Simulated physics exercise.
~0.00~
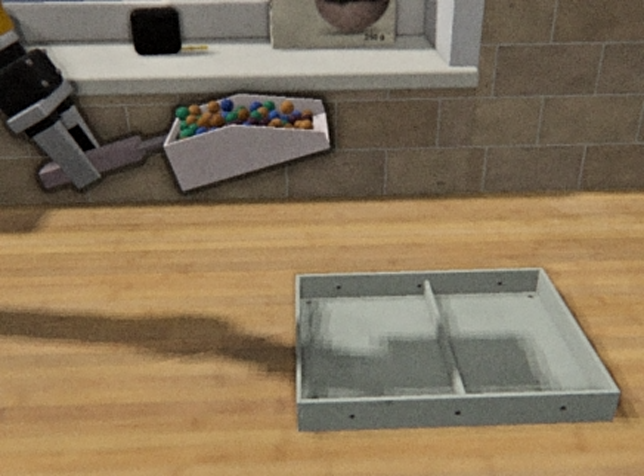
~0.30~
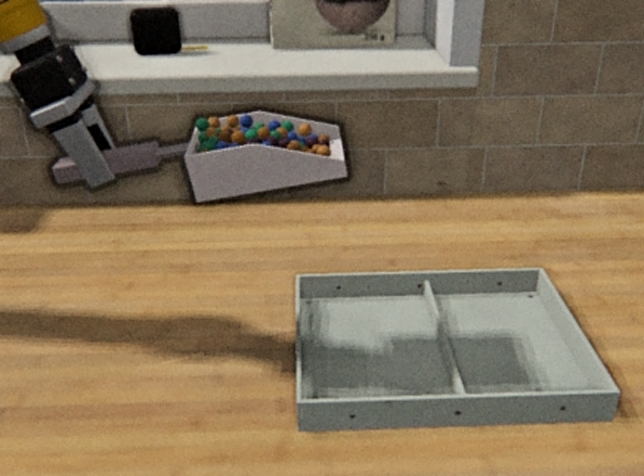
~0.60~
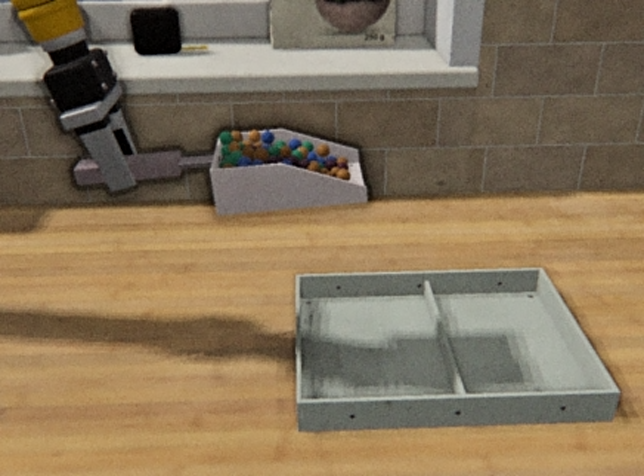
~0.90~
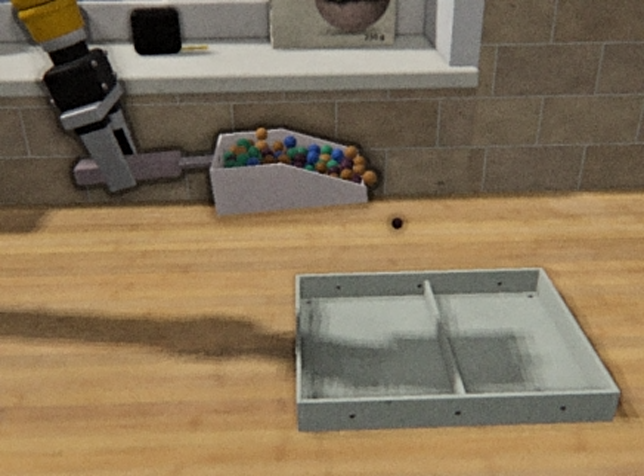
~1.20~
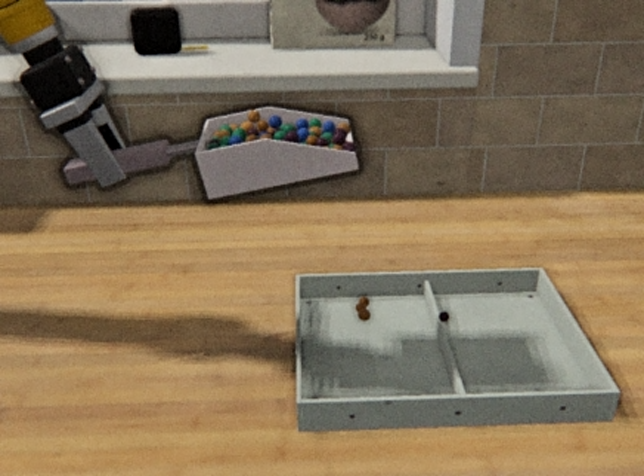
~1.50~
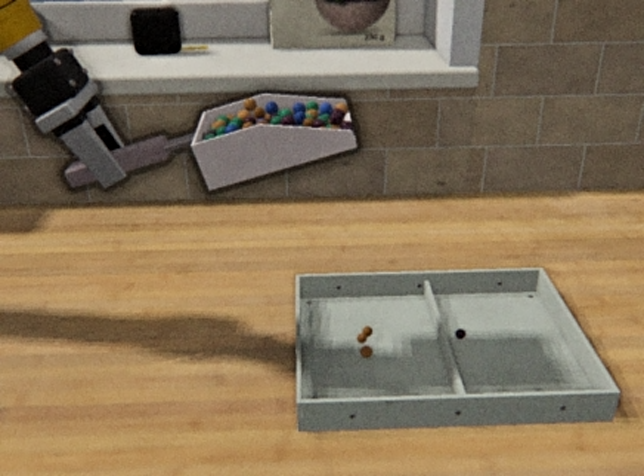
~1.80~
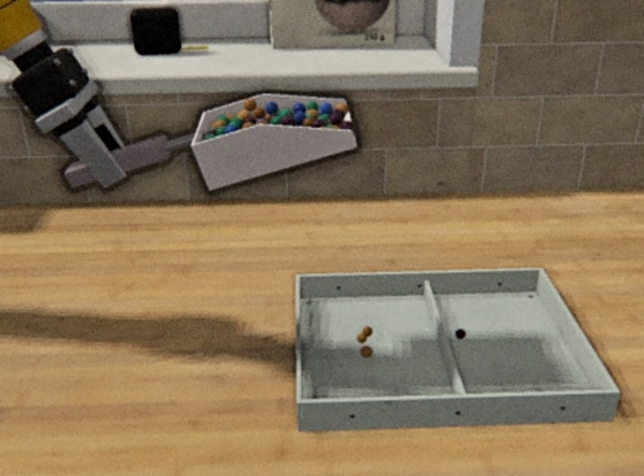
A robot arm lowers and tips a scoop, dropping a few sweets into a divided tray.
